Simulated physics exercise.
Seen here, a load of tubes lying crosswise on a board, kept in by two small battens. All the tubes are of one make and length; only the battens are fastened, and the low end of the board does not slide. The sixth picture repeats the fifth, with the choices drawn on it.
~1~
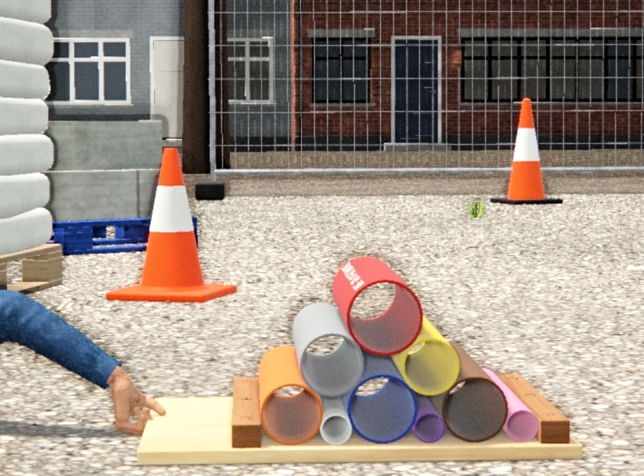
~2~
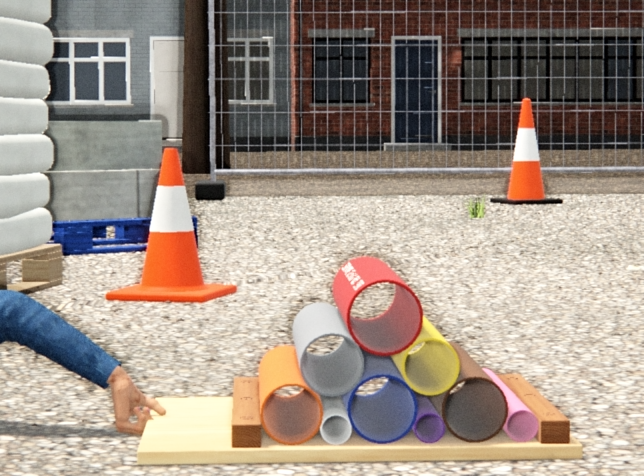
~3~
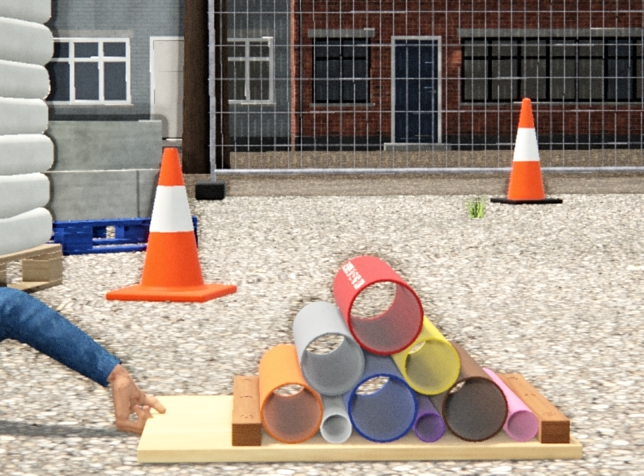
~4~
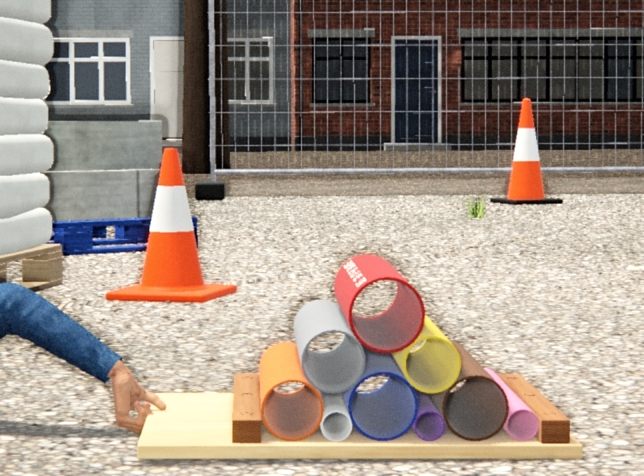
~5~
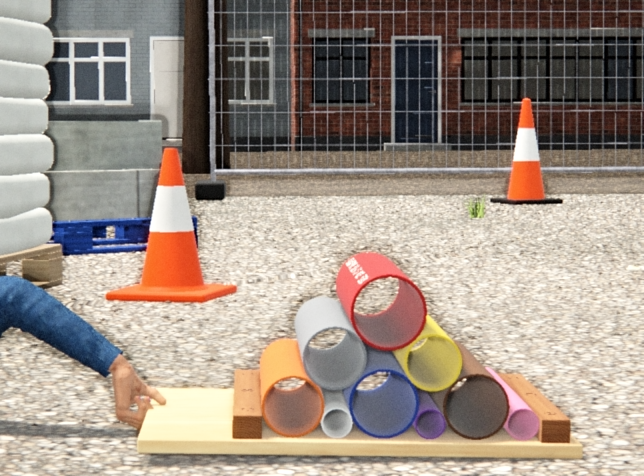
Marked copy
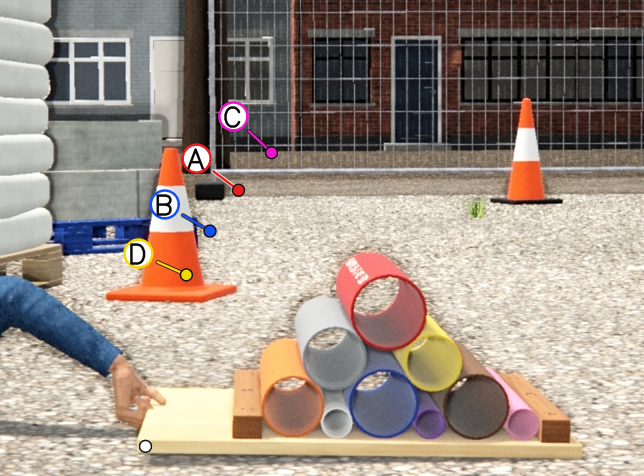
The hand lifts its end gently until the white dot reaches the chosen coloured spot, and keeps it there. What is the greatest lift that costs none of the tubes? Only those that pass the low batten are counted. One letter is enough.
No higher than A.
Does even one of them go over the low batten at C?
At C: Yes.
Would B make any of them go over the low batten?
No.
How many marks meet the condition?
The number is three.
On the marked copy, A at (239, 190); B at (210, 231); C at (272, 153); D at (186, 275); the white dot at (145, 446).
With A. Early on, board at 20°.
Further on, board at 37°.
At the end, board at 38°, none over the low batten.
As for the rest, B none over the low batten; C two over the low batten (yellow, red); D none over the low batten.
